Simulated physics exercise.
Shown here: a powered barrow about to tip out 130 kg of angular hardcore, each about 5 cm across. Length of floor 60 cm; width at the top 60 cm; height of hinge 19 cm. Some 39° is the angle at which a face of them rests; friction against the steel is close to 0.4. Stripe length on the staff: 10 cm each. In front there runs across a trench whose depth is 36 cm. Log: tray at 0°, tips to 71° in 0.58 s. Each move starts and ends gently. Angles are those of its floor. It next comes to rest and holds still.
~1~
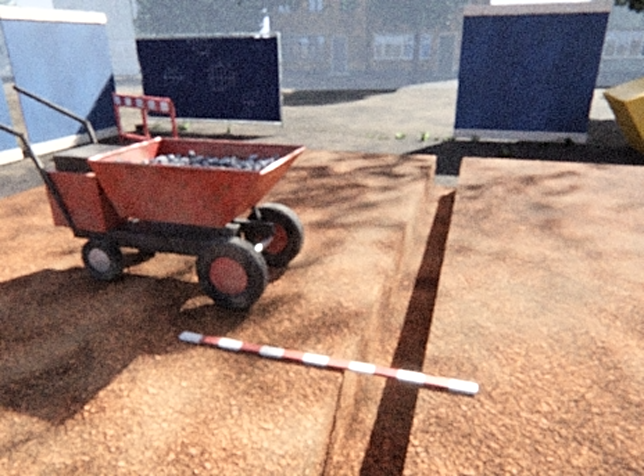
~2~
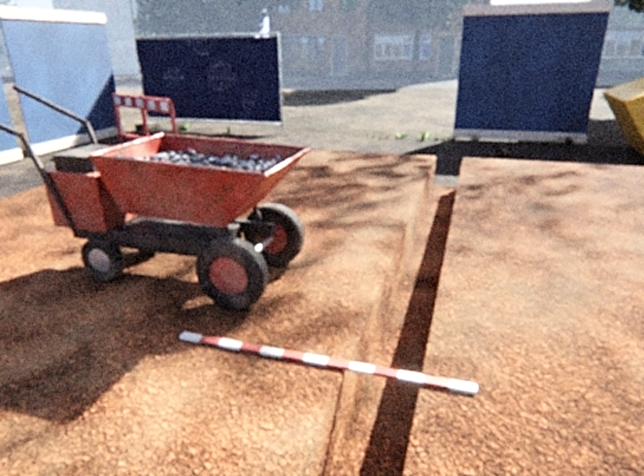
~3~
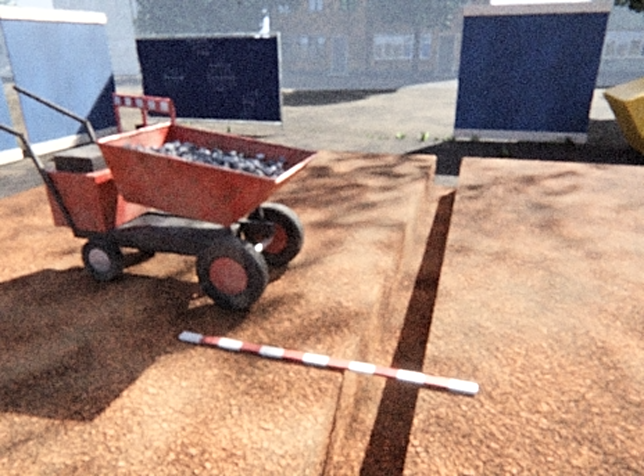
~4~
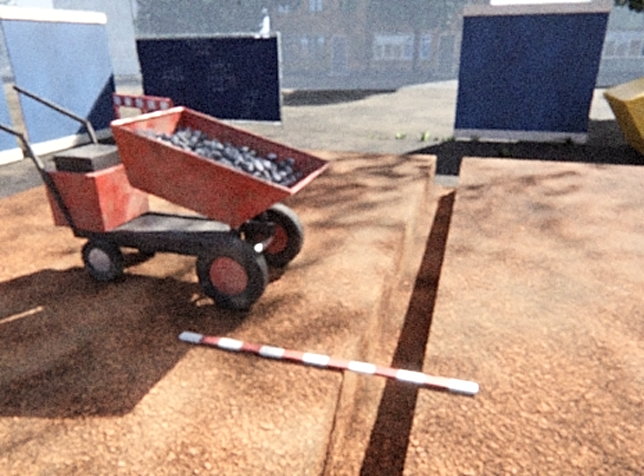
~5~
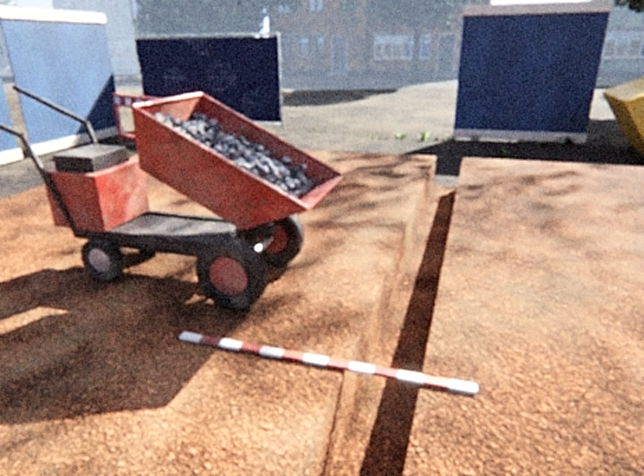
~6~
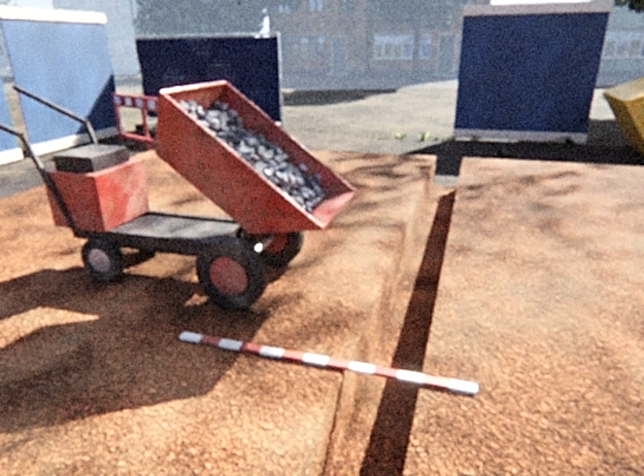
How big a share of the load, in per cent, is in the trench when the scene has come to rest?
A share of about 85 percent.
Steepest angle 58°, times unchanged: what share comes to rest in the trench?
In that case some 45 per cent.
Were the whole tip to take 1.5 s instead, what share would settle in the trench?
Roughly 95 per cent.
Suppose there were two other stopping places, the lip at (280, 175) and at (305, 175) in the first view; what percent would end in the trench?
I'd expect close to 70 per cent at the first and 50 per cent at the second.
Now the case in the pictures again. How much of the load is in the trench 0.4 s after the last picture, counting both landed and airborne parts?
Something like 20 in a hundred.
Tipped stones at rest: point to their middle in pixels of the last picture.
Near (404, 344).
Then, 0.1 s after the last picture the floor is at 59°, 100 % in the tray; the foremost stones are at (333, 237).
Then, 0.4 s after the last picture the floor is at 71°, 79 % in the tray, 3 % short of the trench, 18 % in the trench; the foremost stones are at (413, 322).
Then, 0.7 s after the last picture the floor is at 71°, 18 % in the tray, 3 % short of the trench, 67 % in the trench, 12 % past the trench; the foremost stones are at (567, 329).
Then, 2.7 s after the last picture the floor is at 71°, 0 % in the tray, 4 % short of the trench, 85 % in the trench, 12 % past the trench; the foremost stones are past the picture's edge.
